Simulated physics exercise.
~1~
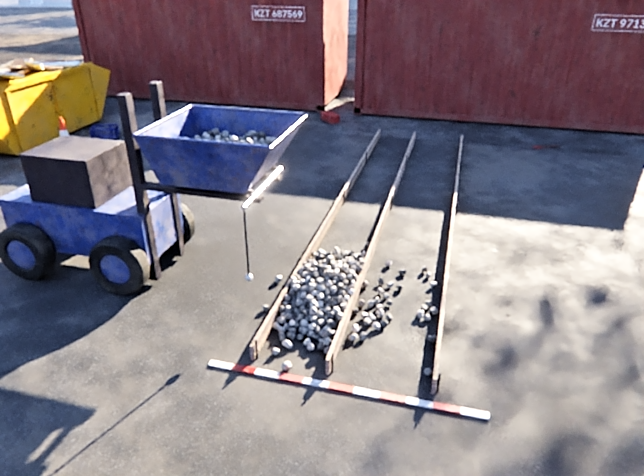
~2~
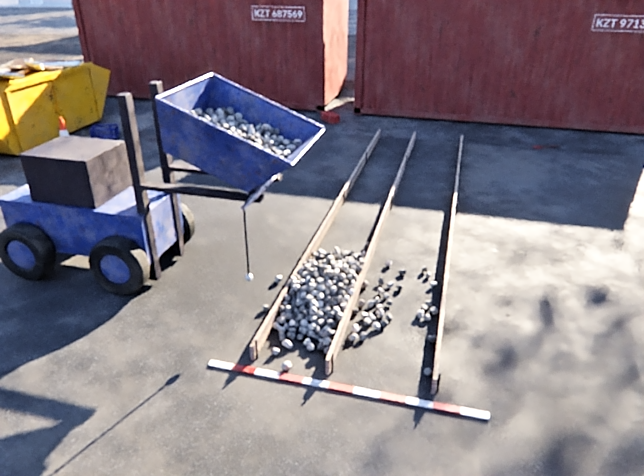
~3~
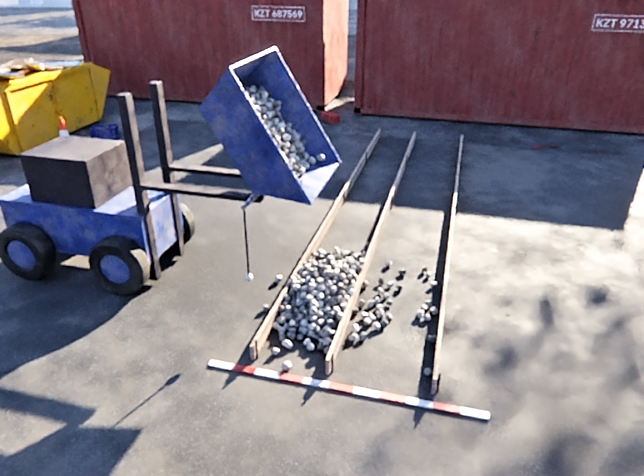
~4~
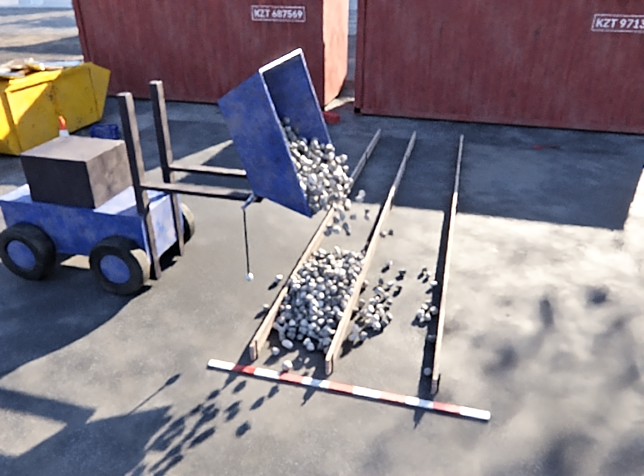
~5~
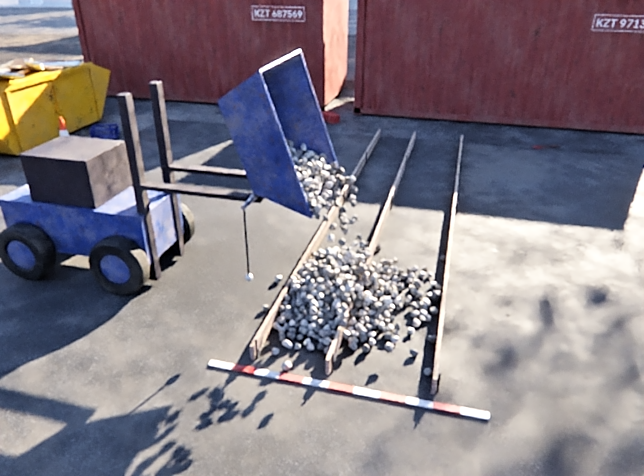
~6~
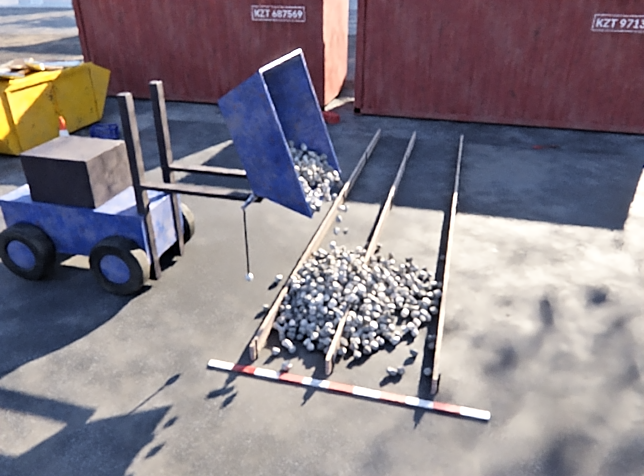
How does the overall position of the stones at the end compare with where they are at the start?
Taken together, the stones end up farther to the right and slightly lower in view. At first they are split between the raised skip and a heap mostly in the left bay, but by the end many have spilled out and spread across to the right plank.
